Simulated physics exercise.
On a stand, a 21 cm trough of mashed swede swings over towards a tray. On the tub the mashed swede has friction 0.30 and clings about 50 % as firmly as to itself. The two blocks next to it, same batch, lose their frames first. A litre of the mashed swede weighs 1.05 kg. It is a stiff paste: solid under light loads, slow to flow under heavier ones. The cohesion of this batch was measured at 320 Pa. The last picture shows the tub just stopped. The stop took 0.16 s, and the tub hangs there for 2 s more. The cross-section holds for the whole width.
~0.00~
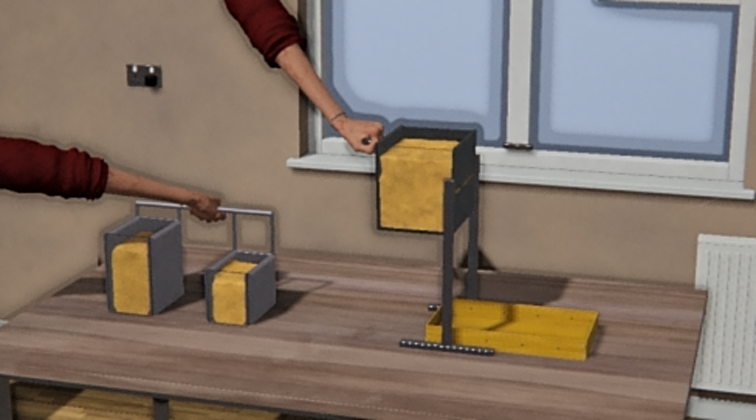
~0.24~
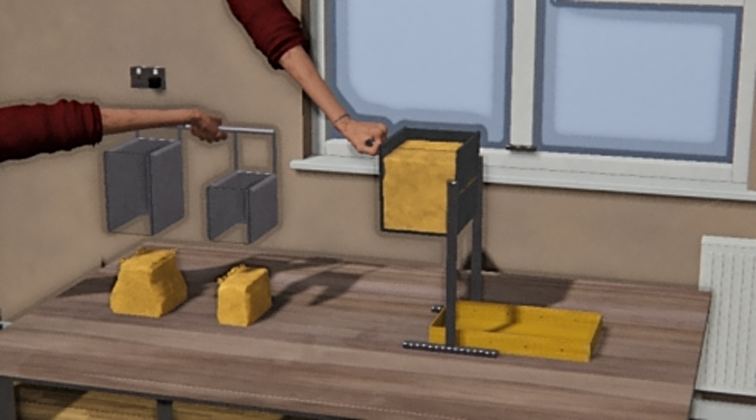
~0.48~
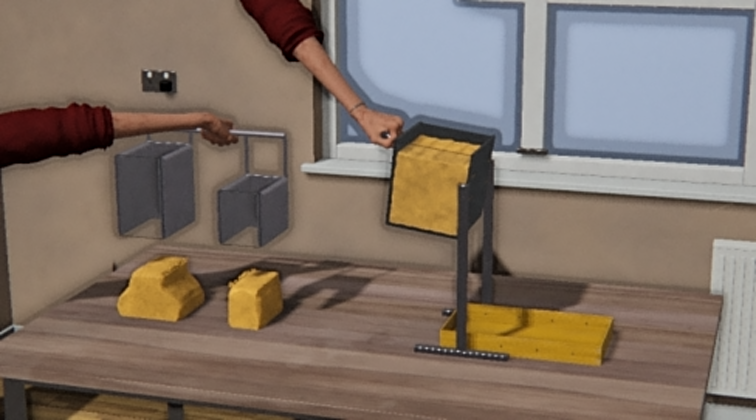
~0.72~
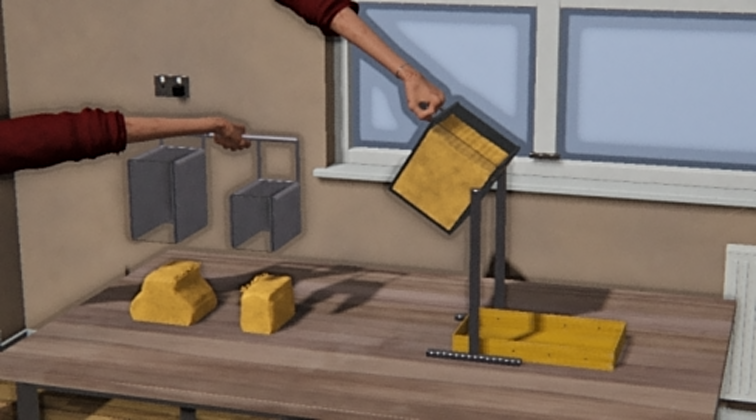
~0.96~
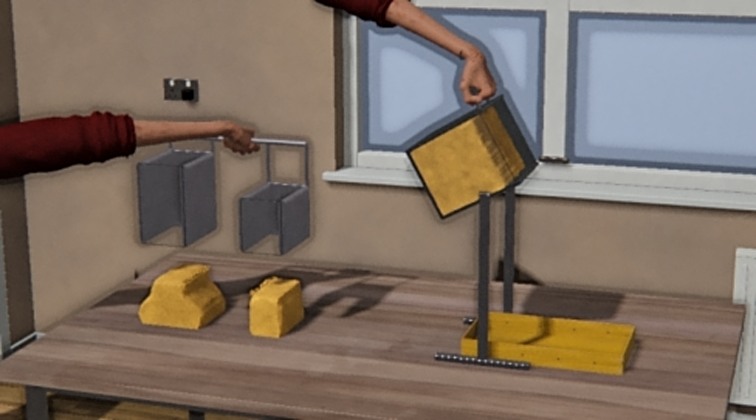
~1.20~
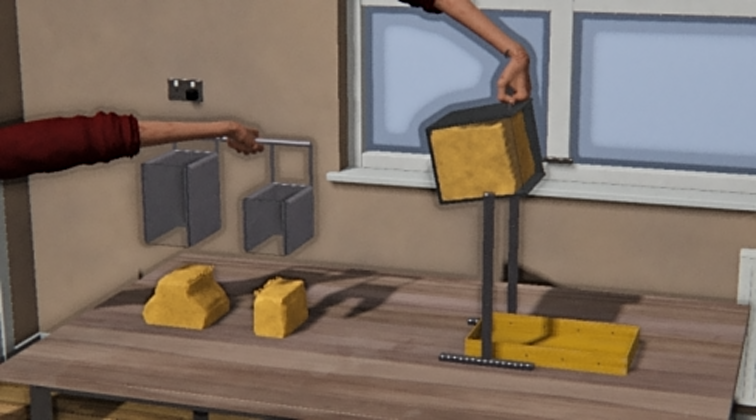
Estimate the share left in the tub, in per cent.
About 100 %.
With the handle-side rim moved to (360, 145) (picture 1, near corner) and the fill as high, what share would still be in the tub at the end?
In that case some 60 per cent.
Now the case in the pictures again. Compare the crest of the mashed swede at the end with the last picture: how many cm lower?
Roughly 2 cm.
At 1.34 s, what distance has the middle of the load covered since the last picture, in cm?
Some 1 cm.
After 1.34 s, the tub is at 79 degrees and holds 100 %.
After 1.51 s, the tub is at 79 degrees and holds 100 %.
After 1.68 s, the tub is at 79 degrees and holds 100 %.
After 1.85 s, the tub is at 79 degrees and holds 100 %.
After 3.20 s, the tub is at 79 degrees and holds 100 %.
